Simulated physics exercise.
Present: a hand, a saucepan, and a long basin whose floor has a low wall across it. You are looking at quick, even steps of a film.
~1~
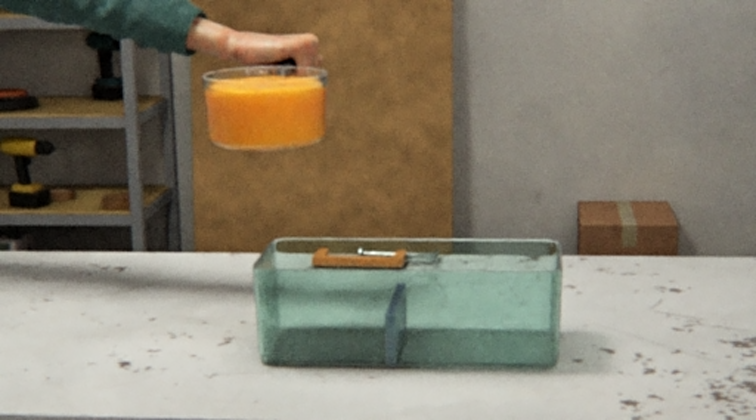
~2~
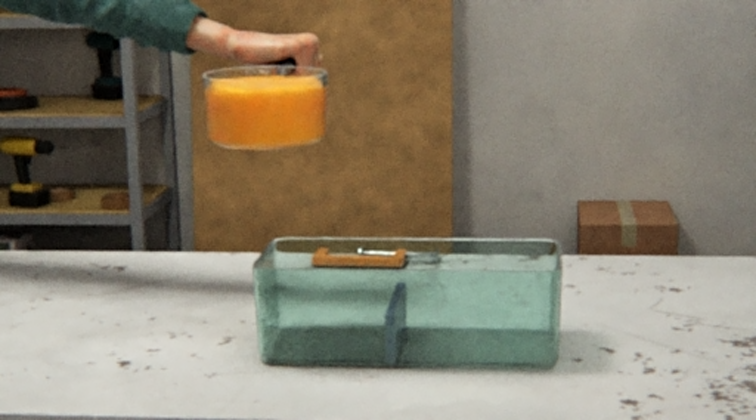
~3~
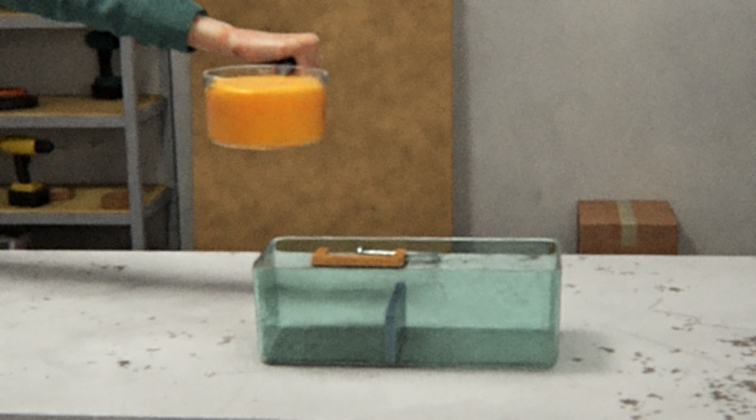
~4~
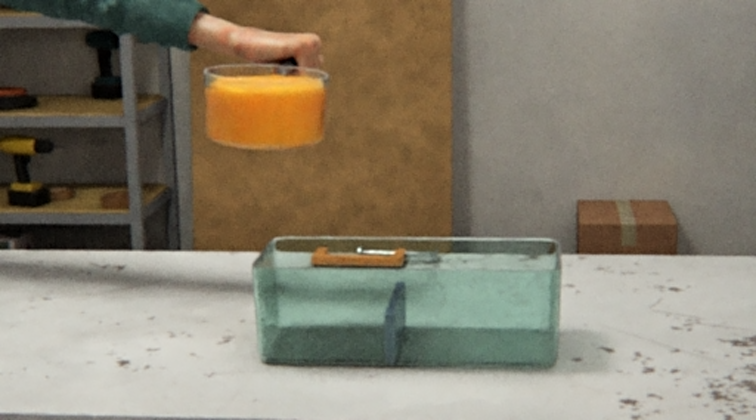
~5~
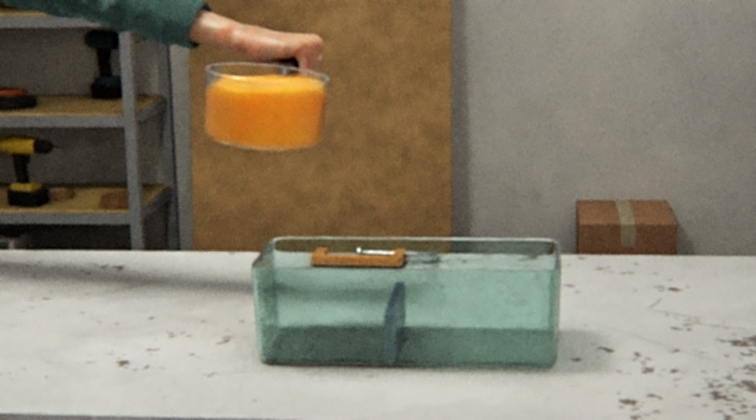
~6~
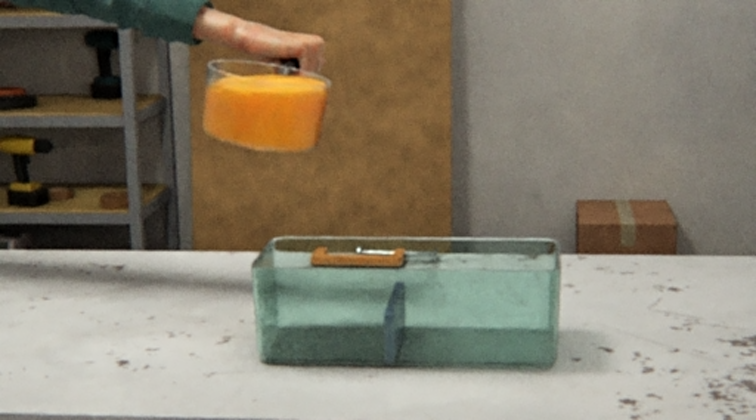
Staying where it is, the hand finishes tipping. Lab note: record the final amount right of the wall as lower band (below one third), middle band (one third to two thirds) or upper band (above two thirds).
Well, the amount right of the wall reaches a third without passing two thirds.
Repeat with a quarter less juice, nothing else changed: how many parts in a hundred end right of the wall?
About 35 in a hundred.
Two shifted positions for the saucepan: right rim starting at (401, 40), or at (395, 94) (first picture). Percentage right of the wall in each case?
It comes out at around 95 percent and then around 95 percent.
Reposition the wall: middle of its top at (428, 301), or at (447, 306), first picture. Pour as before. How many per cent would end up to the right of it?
5 per cent first, then 5 per cent.
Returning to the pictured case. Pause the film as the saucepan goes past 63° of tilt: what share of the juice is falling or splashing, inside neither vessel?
It's about 30 per cent.
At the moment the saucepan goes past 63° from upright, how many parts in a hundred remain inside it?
65 per cent, approximately.
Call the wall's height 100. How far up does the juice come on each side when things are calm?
Left part: 30 per cent; right part: 30.
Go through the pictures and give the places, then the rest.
Tilt 0°; pouring edge (325, 75); surface from (209, 85) to (325, 84); the long basin's rim runs from (263, 255) to (560, 257); the wall's top is at (396, 300), in the first picture.
Tilt 0°; pouring edge (325, 75); surface from (209, 84) to (325, 84), in the second picture.
Tilt 2°; pouring edge (326, 76); surface from (209, 83) to (325, 84), in the third picture.
Tilt 4°; pouring edge (327, 79); surface from (210, 83) to (325, 85), in the fourth picture.
Tilt 7°; pouring edge (328, 82); surface from (211, 83) to (325, 85), in the fifth picture.
Tilt 11°; pouring edge (329, 86); surface from (210, 83) to (328, 86), in the sixth picture.
A moment on, the saucepan is tipped part way and 63 per cent is still to pour, 3 is left of the wall and 3 right of it.
Next, the saucepan is tipped on its side and 16 per cent is still to pour, 16 is left of the wall and 49 right of it.
Then the saucepan is tipped on its side and 3 per cent is still to pour, 37 is left of the wall and 54 right of it.
Later the saucepan is tipped on its side and 1 per cent is still to pour, 43 is left of the wall and 54 right of it.
Finally, 44 per cent lies left of the wall, 54 right of it and 1 outside.
